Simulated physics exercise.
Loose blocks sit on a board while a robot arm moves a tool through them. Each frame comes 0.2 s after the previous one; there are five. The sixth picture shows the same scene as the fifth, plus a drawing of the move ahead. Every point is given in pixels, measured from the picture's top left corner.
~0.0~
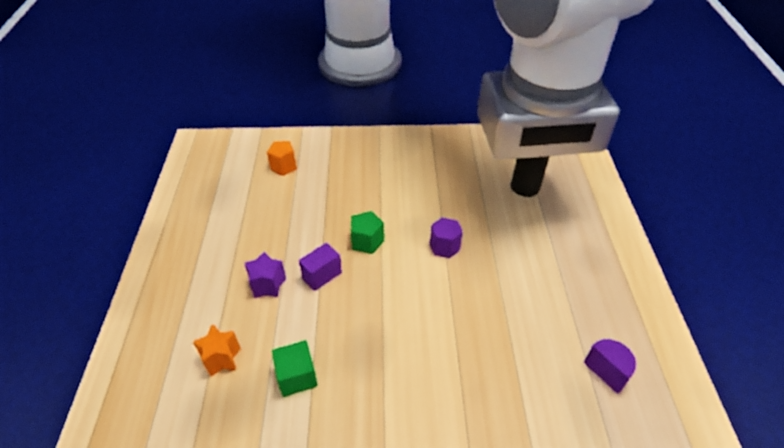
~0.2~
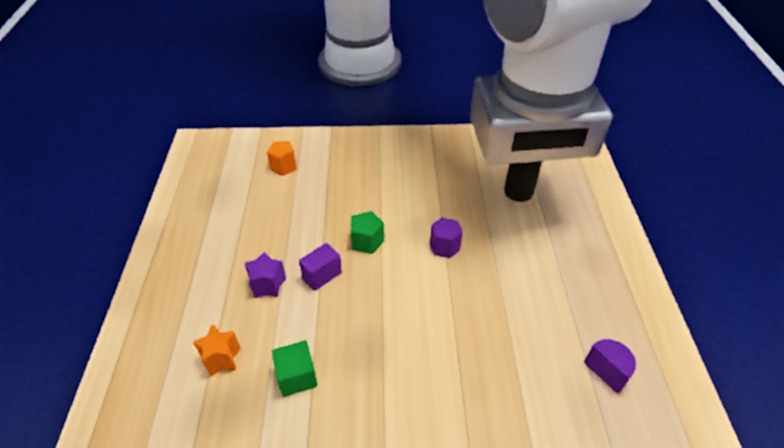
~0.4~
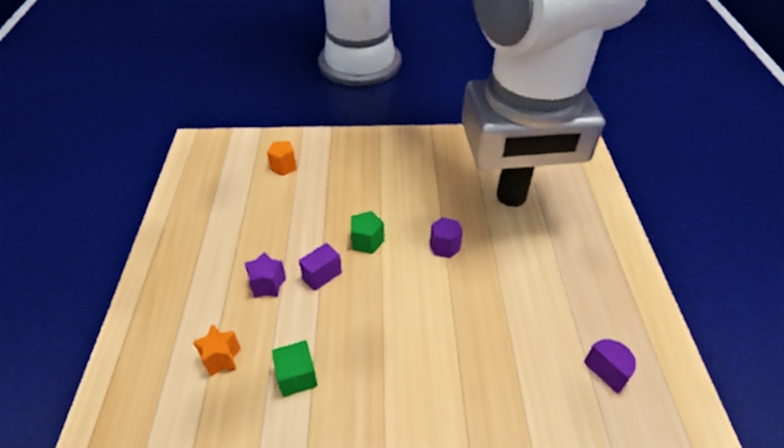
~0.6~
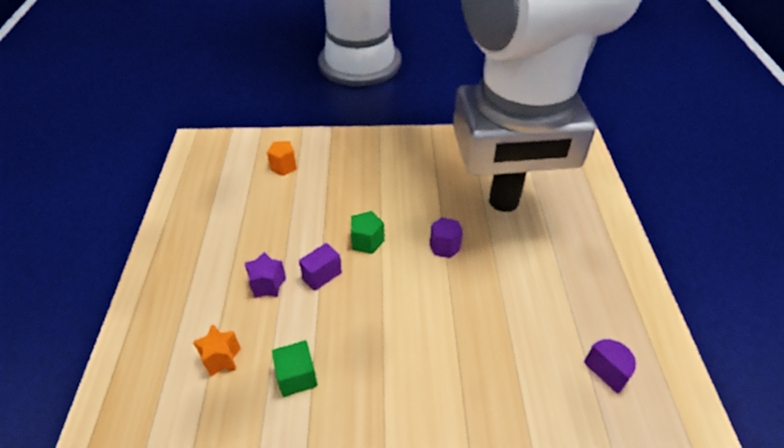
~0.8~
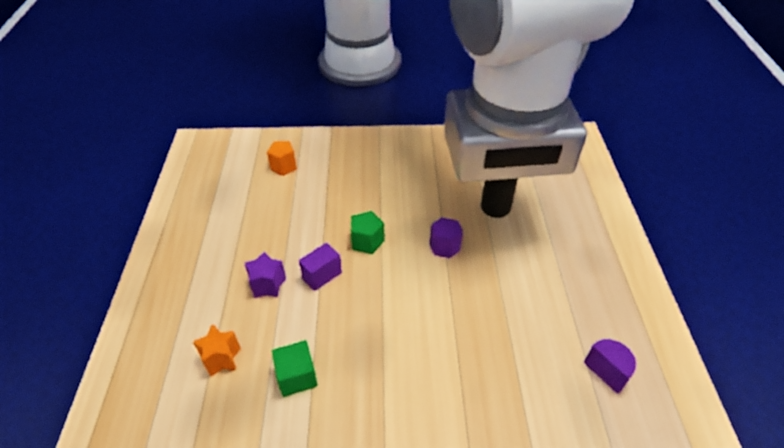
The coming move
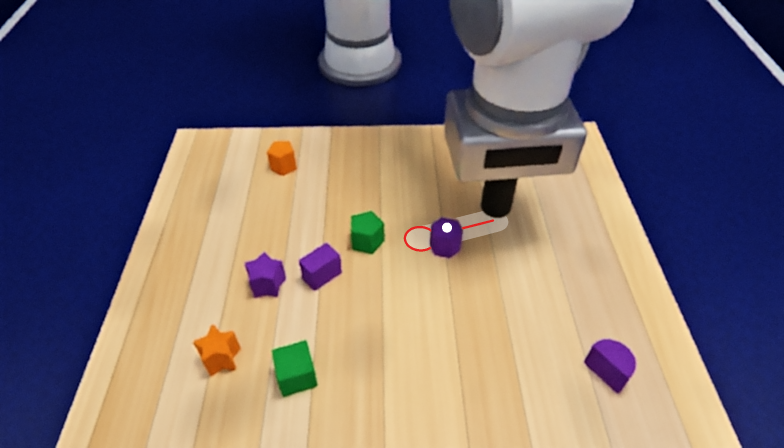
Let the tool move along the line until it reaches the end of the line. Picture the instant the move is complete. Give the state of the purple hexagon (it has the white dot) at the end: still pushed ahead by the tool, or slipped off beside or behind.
The tool moves past it.
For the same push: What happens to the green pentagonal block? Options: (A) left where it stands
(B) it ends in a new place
My pick is A.
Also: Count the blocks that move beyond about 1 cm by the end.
I'd put the number at one.
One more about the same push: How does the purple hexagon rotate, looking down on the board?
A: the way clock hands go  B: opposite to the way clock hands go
B
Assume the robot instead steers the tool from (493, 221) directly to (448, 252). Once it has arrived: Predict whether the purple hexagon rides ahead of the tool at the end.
I'm fairly sure the purple hexagon rides along ahead of the tool to the very end.
The drawn path runs straight from (493, 221) to (420, 239); the dot is on the purple hexagon.
On the path given first. Halfway along, tool (459, 217); purple hexagon (444, 230).
At the end, tool (421, 226); green pentagonal block not moved; purple hexagon (425, 243), turned 85° anticlockwise.
